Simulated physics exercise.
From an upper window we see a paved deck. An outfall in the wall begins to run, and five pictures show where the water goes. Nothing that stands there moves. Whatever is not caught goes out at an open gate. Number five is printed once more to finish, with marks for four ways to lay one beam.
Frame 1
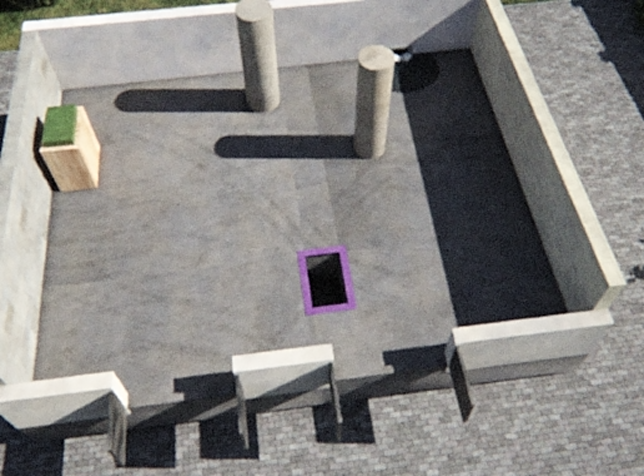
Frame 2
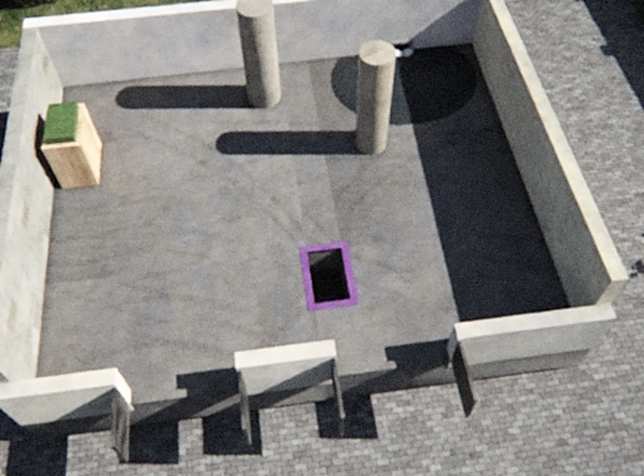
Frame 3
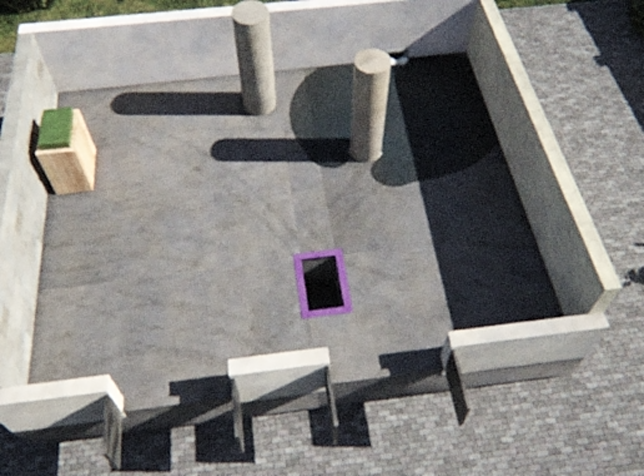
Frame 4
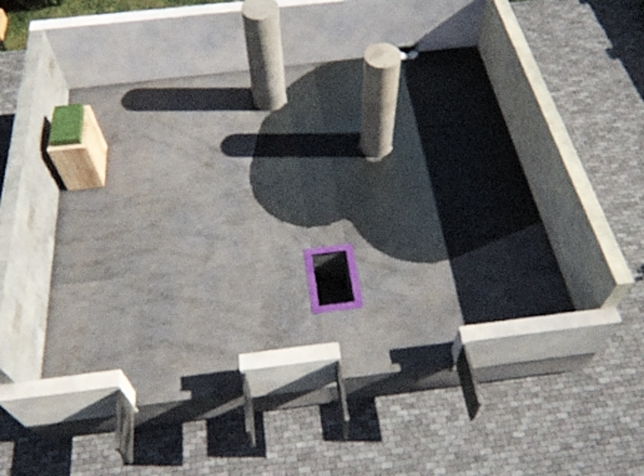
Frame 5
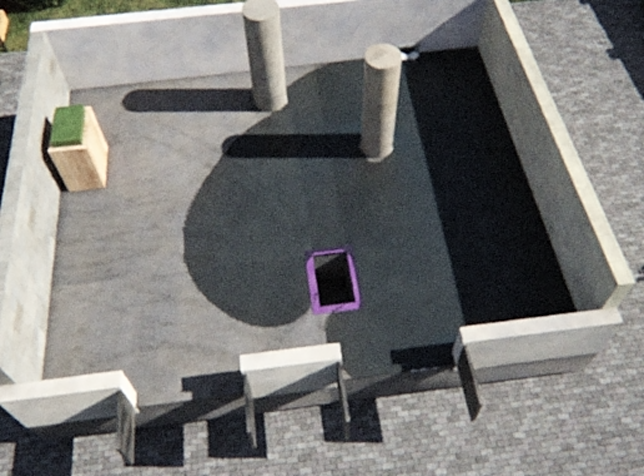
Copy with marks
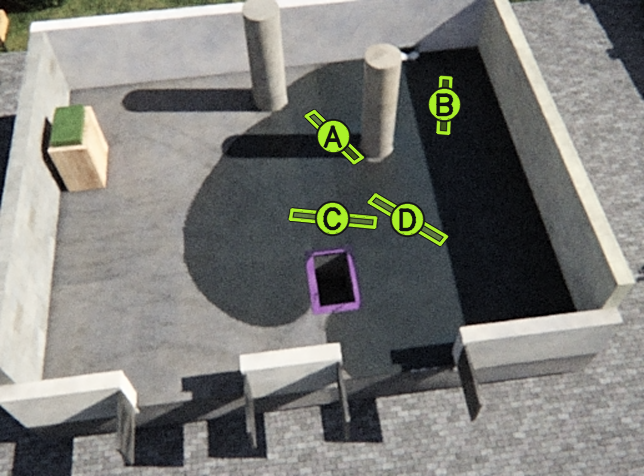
On a walled, paved deck seen from above, a dark wet patch appeared by the back wall near two pillars, then spread forward and leftward across the floor until it reached the purple-edged drain pit.
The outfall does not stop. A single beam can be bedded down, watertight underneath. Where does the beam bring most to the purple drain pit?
Use position B.
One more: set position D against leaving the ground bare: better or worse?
Worse.
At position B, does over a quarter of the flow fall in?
No, it does not.
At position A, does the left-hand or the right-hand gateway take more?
More leaves on the right.
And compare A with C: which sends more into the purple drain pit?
The answer is A.
On the marked copy, A from (310, 113) to (358, 160); B from (443, 132) to (445, 77); C from (291, 214) to (375, 222); D from (372, 198) to (443, 240).
Choosing A, about 13 % of the stream goes into the purple drain pit, about 84 % out by the gates.
Choosing B, about 20 % of the stream goes into the purple drain pit, about 79 % out by the gates.
Choosing C, about 6 % of the stream goes into the purple drain pit, about 93 % out by the gates.
Choosing D, about 13 % of the stream goes into the purple drain pit, about 85 % out by the gates.
